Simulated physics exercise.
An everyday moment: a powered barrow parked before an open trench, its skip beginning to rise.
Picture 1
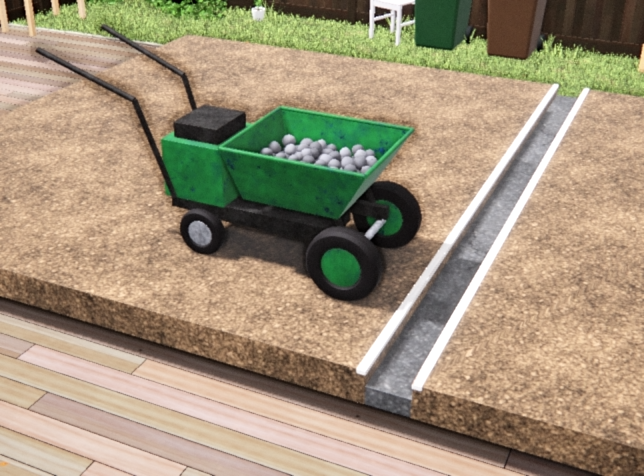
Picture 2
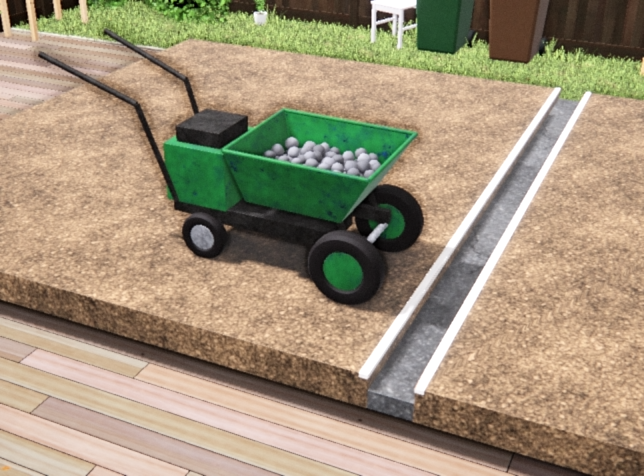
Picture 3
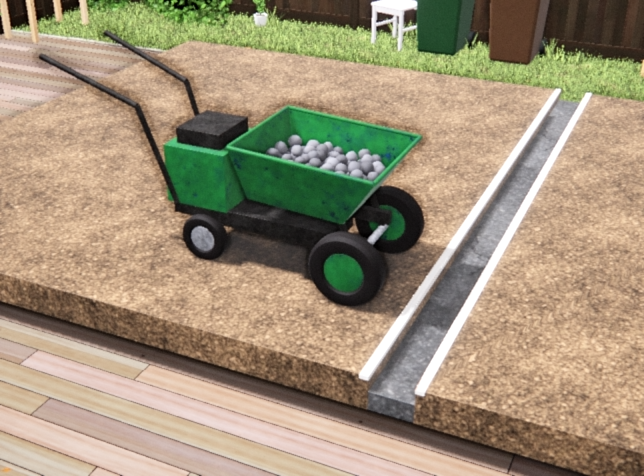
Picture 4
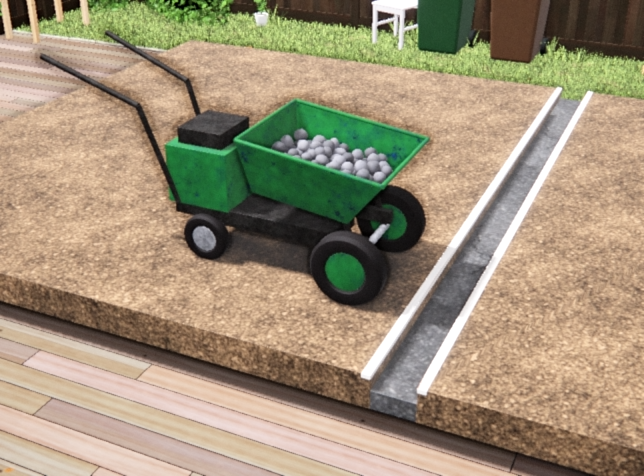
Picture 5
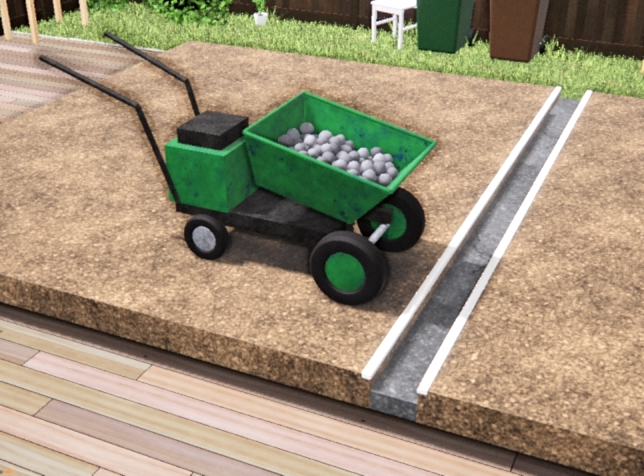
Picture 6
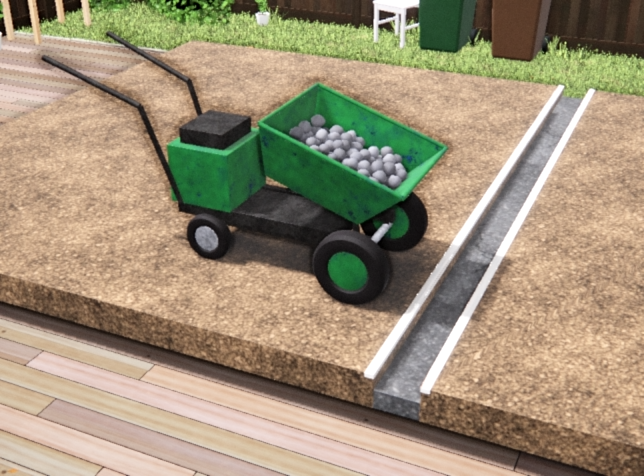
In a backyard, a green powered barrow's skip of round gray cobbles tilts gradually toward the right.
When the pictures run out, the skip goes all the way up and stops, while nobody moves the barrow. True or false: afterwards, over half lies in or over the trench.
False.
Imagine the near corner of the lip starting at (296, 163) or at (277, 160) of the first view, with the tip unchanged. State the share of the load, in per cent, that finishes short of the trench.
Near 40 and 60 percent respectively.
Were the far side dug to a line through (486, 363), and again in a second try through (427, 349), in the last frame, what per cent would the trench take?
Lab note: Try one about 70 %, try two about 0 %.
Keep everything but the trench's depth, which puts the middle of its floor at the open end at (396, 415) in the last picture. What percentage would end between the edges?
That would give roughly 30 percent.
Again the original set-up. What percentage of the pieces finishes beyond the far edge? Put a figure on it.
It comes to close to 75 %.
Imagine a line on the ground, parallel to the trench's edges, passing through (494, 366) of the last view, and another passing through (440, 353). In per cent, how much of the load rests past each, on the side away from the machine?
Around 30 per cent for the first, and 80 per cent for the second.
Just after the last frame, skip tipped steeply; every one in the skip.
A moment on, skip tipped steeply; almost all in the skip; just a few beyond it; about a tenth falling.
Further on, skip tipped right over; roughly a third in the skip; just a few in or heaped over the trench; roughly two thirds beyond it; just a few falling.
When it is over, skip tipped right over; roughly a quarter in or heaped over the trench; the larger part beyond it.
